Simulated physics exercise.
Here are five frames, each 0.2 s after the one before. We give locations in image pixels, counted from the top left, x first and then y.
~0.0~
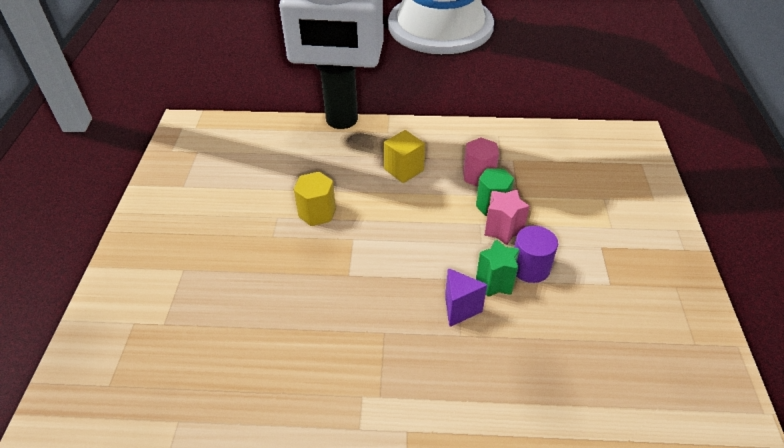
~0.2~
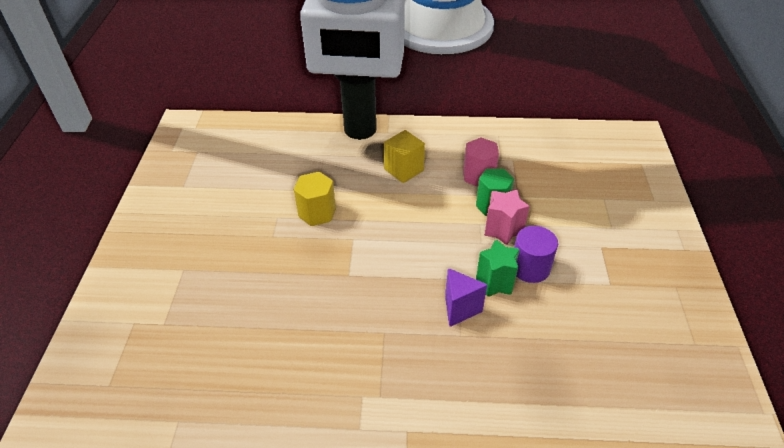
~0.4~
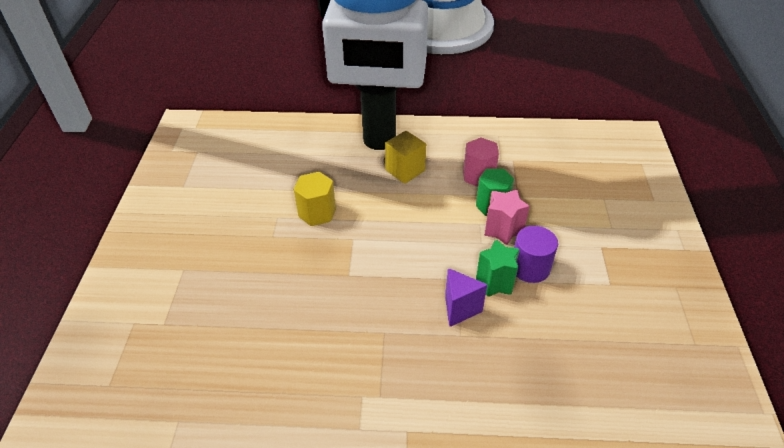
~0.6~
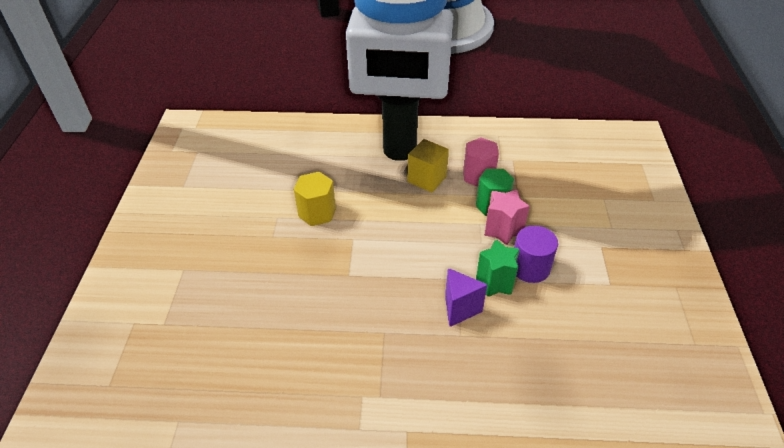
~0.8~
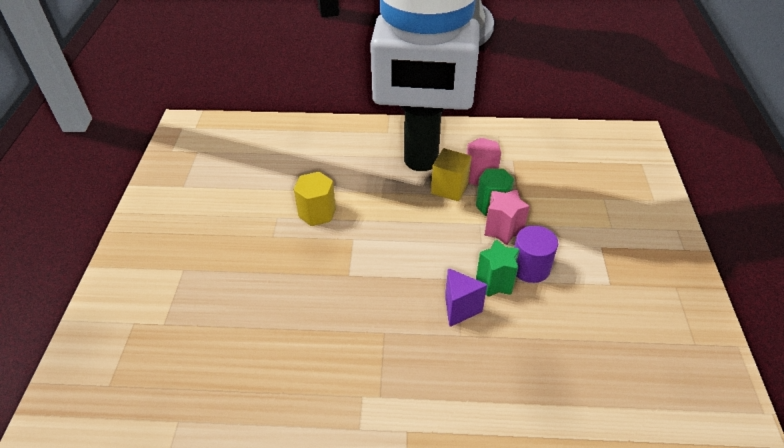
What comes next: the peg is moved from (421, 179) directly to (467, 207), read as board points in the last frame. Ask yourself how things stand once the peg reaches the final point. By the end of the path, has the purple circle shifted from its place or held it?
It stays put.
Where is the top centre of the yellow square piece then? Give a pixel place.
Top centre: (506, 184).
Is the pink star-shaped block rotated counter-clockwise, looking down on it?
No, that is not how it ends up.
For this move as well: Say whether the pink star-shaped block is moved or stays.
Once the path is done, it is somewhere new.
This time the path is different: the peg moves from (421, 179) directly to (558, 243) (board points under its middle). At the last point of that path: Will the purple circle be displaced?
I'd say yes.
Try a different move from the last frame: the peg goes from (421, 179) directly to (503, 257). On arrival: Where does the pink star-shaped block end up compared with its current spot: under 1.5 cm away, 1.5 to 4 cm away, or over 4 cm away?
Of the three bands, it's 1.5 to 4 cm.
What follows on the original path. Halfway along, peg (445, 175); yellow square piece (478, 173); green six-sided block (509, 181), turned 15° anticlockwise.
At the end, peg (469, 189); yellow square piece (506, 184), turned 25° anticlockwise; green six-sided block (538, 186), turned 30° anticlockwise; pink star-shaped block (521, 210), turned 55° clockwise; purple circle unmoved.
